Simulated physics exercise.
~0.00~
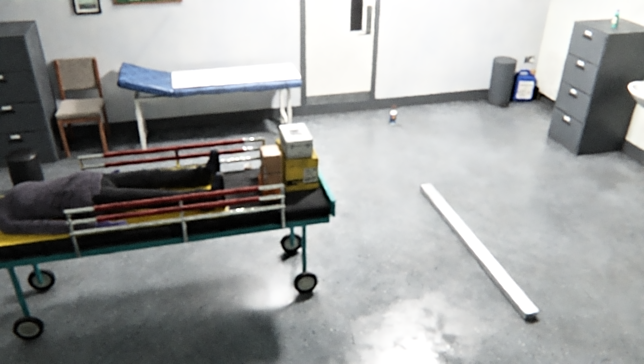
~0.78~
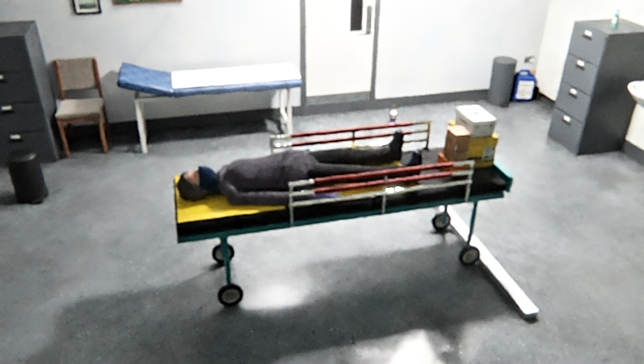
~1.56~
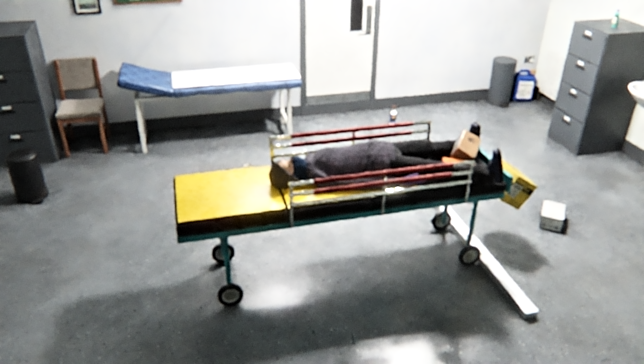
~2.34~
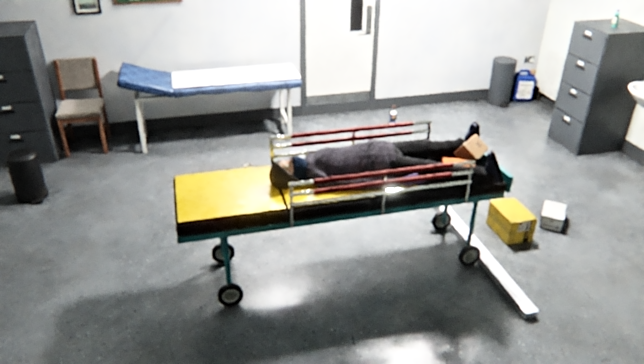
A trolley carrying a limp person and some boxes rolled right and stopped at a strip across the floor, and the person slid feet-first toward the far end as a white case and a yellow one fell off, while a brown box toppled but stayed aboard.
